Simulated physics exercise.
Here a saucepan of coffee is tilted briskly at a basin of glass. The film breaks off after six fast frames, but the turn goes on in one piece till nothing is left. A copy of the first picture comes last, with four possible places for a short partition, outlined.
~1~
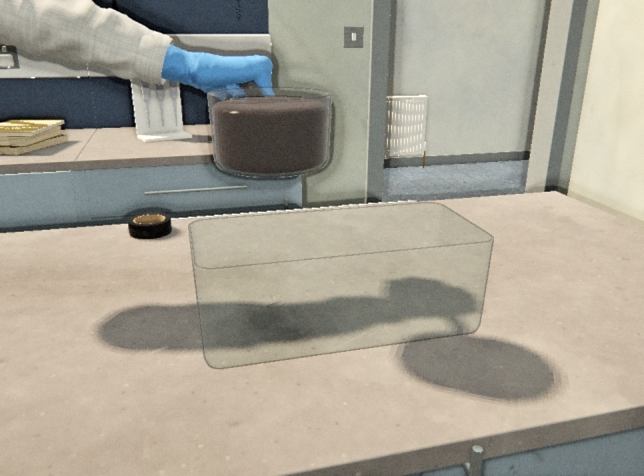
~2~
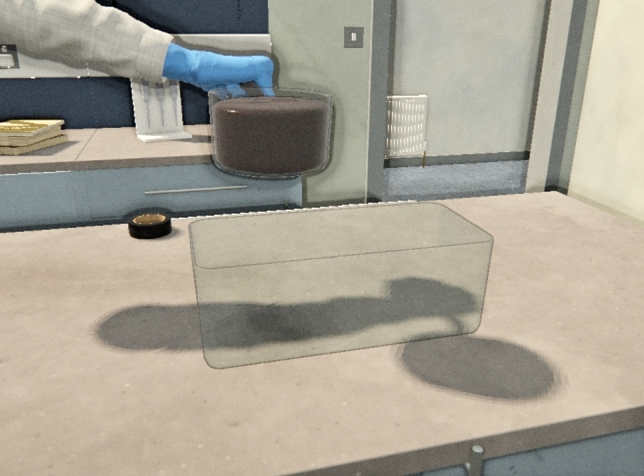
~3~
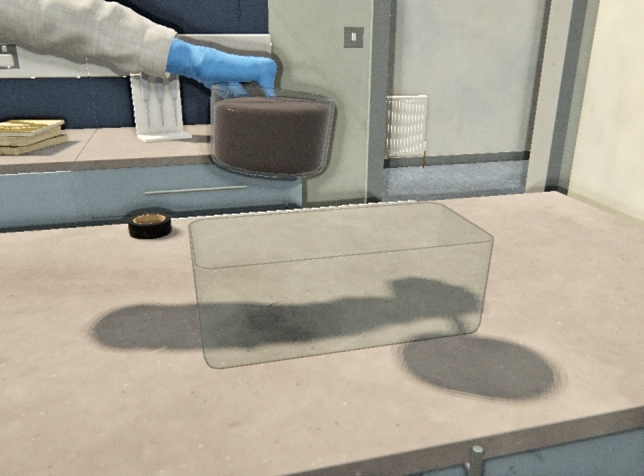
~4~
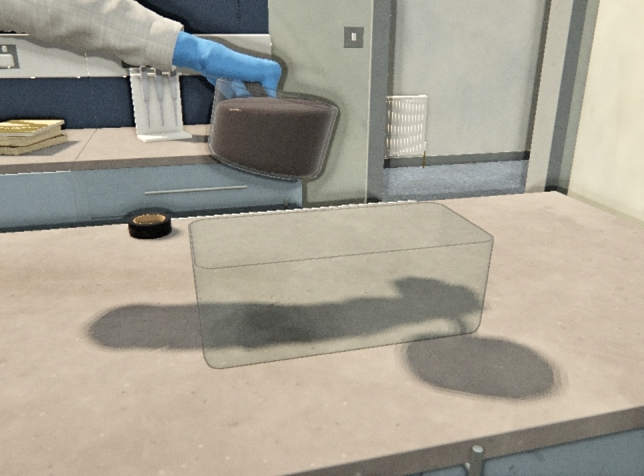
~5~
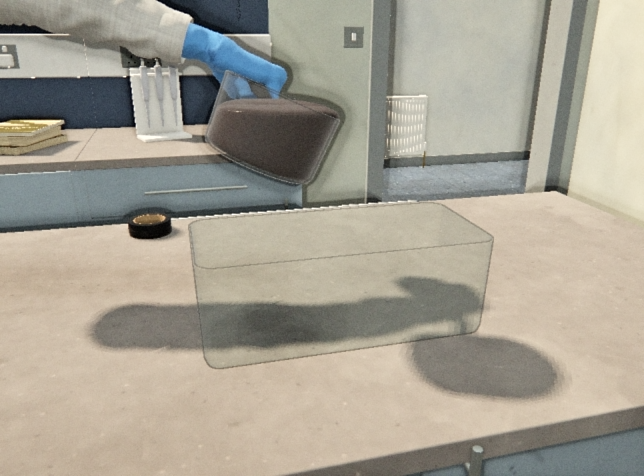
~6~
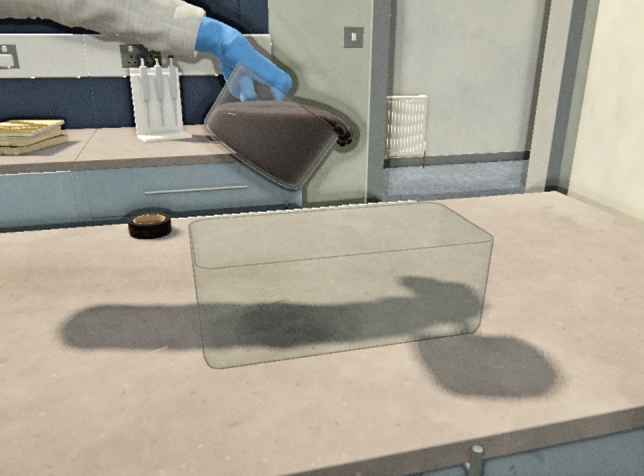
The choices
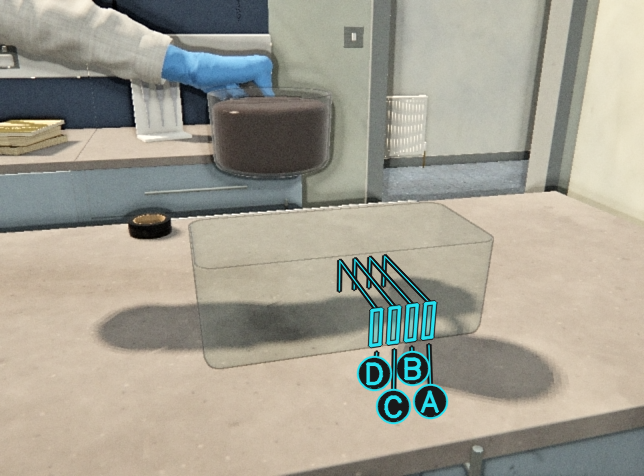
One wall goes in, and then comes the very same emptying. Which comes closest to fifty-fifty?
It is C.
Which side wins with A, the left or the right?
The left side.
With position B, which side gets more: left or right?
More ends on the left.
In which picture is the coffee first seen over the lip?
In picture 5.
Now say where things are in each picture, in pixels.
Upright, lip at (327, 91); basin from (204, 366) to (478, 328); nothing has left yet.
Upright, lip at (327, 93); nothing has left yet.
Tipped about 6°, lip at (330, 98); nothing has left yet.
Tipped about 14°, lip at (333, 106); nothing has left yet.
Tipped about 24°, lip at (335, 117); coffee is over the lip, down to (335, 117).
Tipped about 36°, lip at (335, 131); coffee is over the lip, down to (339, 142).
On the marked copy, A at (428, 344); B at (411, 347); C at (394, 349); D at (376, 352).
With A, about 93 % ends left of the wall and 5 % right of it.
With B, about 74 % ends left of the wall and 24 % right of it.
With C, about 47 % ends left of the wall and 52 % right of it.
With D, about 28 % ends left of the wall and 72 % right of it.
